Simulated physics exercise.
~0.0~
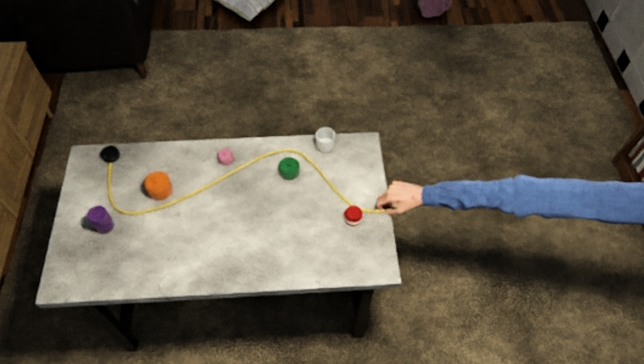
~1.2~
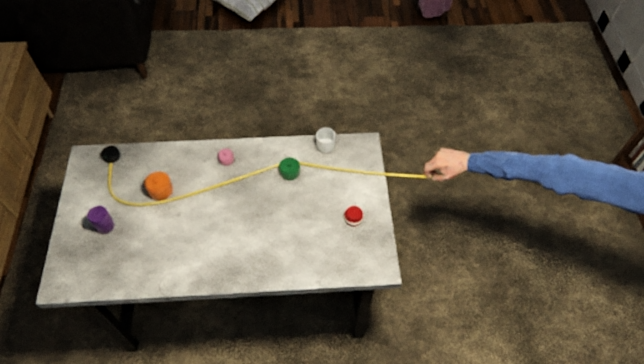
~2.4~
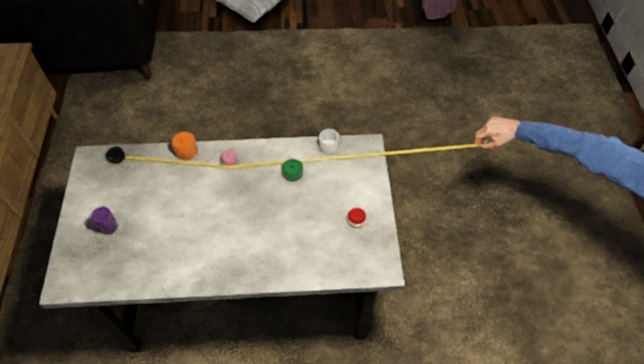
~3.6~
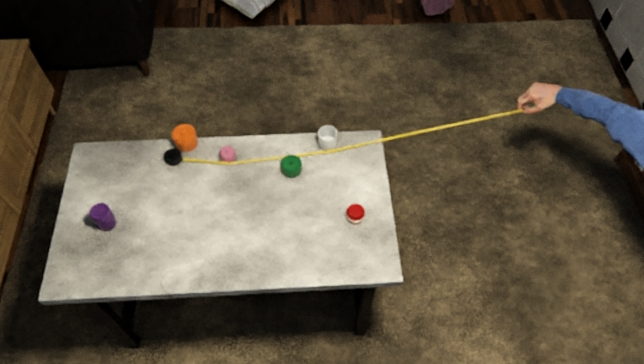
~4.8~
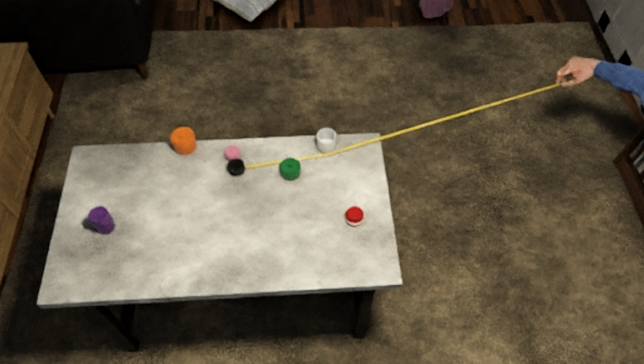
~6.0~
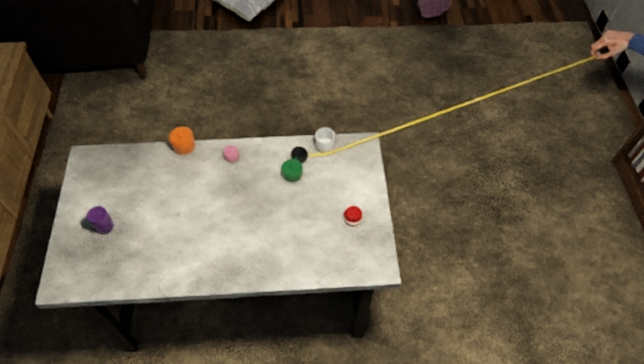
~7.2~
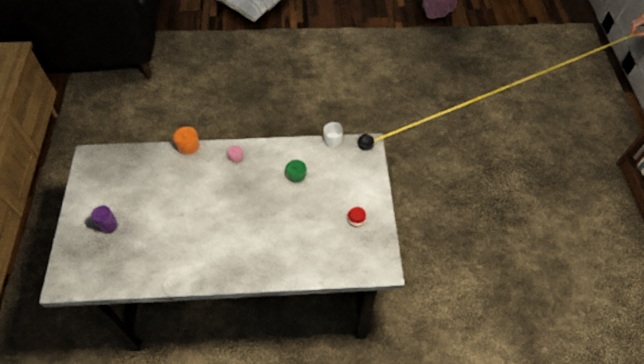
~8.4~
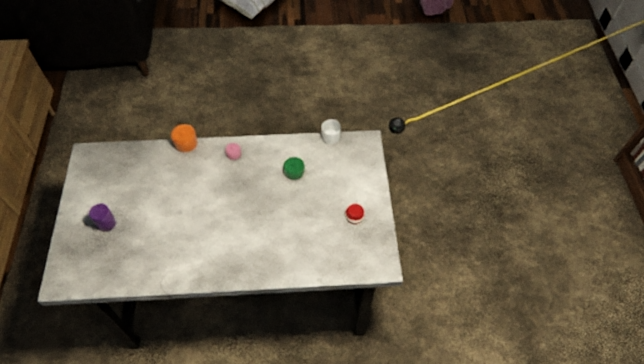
The clip shows a hand pulling a yellow cord rightwards across a grey table, shifting an orange object towards the far edge as the cord straightens. The attached black round piece then slides past pink, green and white objects and leaves the table, hanging from the cord.
